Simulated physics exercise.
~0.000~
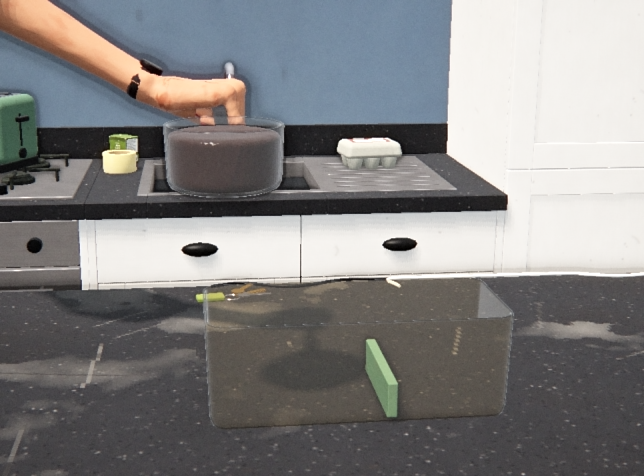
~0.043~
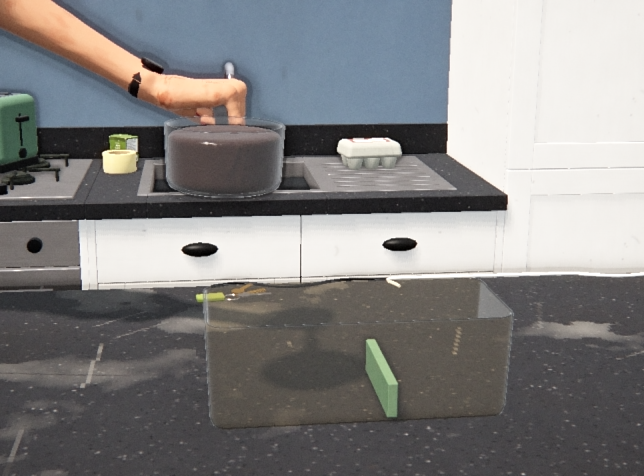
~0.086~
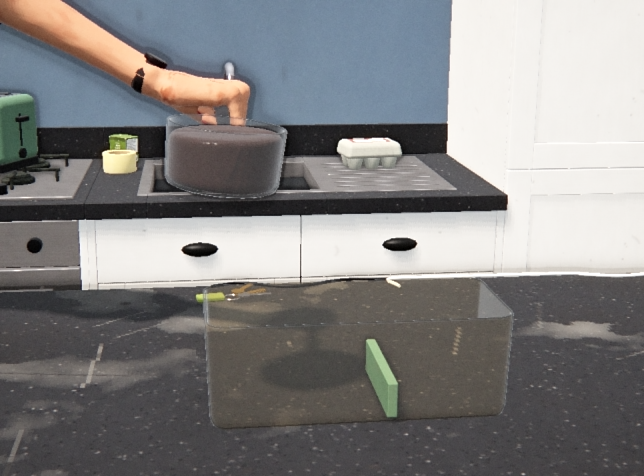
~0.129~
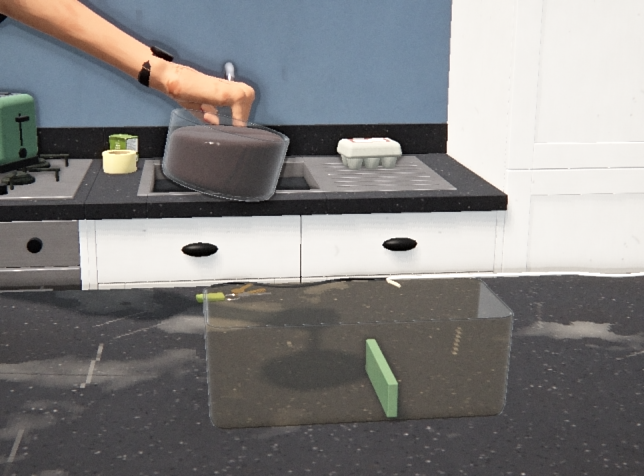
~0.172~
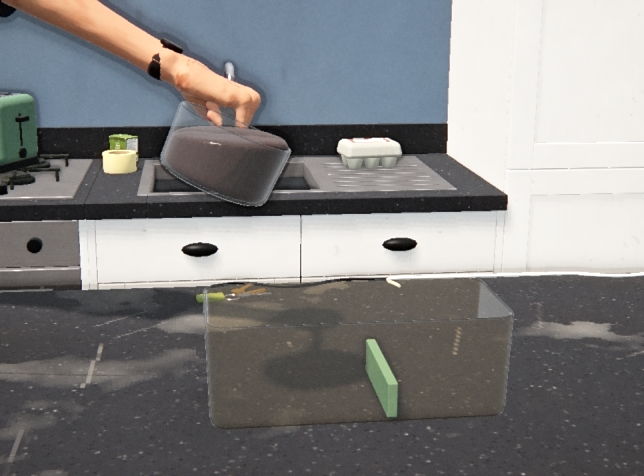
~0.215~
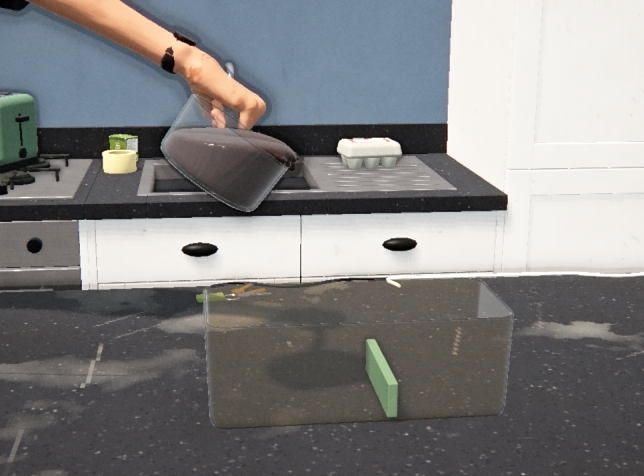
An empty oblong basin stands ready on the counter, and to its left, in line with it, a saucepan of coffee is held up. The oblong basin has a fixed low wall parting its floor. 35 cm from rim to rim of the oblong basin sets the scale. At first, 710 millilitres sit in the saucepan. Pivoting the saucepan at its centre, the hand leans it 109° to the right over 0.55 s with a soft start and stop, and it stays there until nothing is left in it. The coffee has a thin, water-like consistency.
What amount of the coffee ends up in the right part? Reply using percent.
11 %.
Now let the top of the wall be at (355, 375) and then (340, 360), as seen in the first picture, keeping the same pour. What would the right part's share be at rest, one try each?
Roughly 30 per cent, then 40 per cent.
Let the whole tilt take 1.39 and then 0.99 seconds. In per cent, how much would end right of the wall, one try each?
5 in a hundred, followed by 5 in a hundred.
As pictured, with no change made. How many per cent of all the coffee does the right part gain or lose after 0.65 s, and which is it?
The share ends bigger than before, by about 10 %.
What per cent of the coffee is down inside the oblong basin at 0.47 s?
I reckon close to 26 percent of it.
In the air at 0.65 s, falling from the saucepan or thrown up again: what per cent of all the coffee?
Roughly 12 %.
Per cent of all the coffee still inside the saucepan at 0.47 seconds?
Roughly 20 %.
Then, 0.47 s in, the tilt is 103° and 20 per cent is still to pour, 25 is left of the wall and 0 right of it.
Then, 0.65 s in, the tilt is 109° and 3 per cent is still to pour, 84 is left of the wall and 2 right of it.
Then, 0.84 s in, the tilt is 109° and 0 per cent is still to pour, 85 is left of the wall and 9 right of it.
Then, 1.05 s in, the tilt is 109° and 0 per cent is still to pour, 86 is left of the wall and 11 right of it.
Finally, 86 per cent lies left of the wall, 11 right of it and 3 outside.
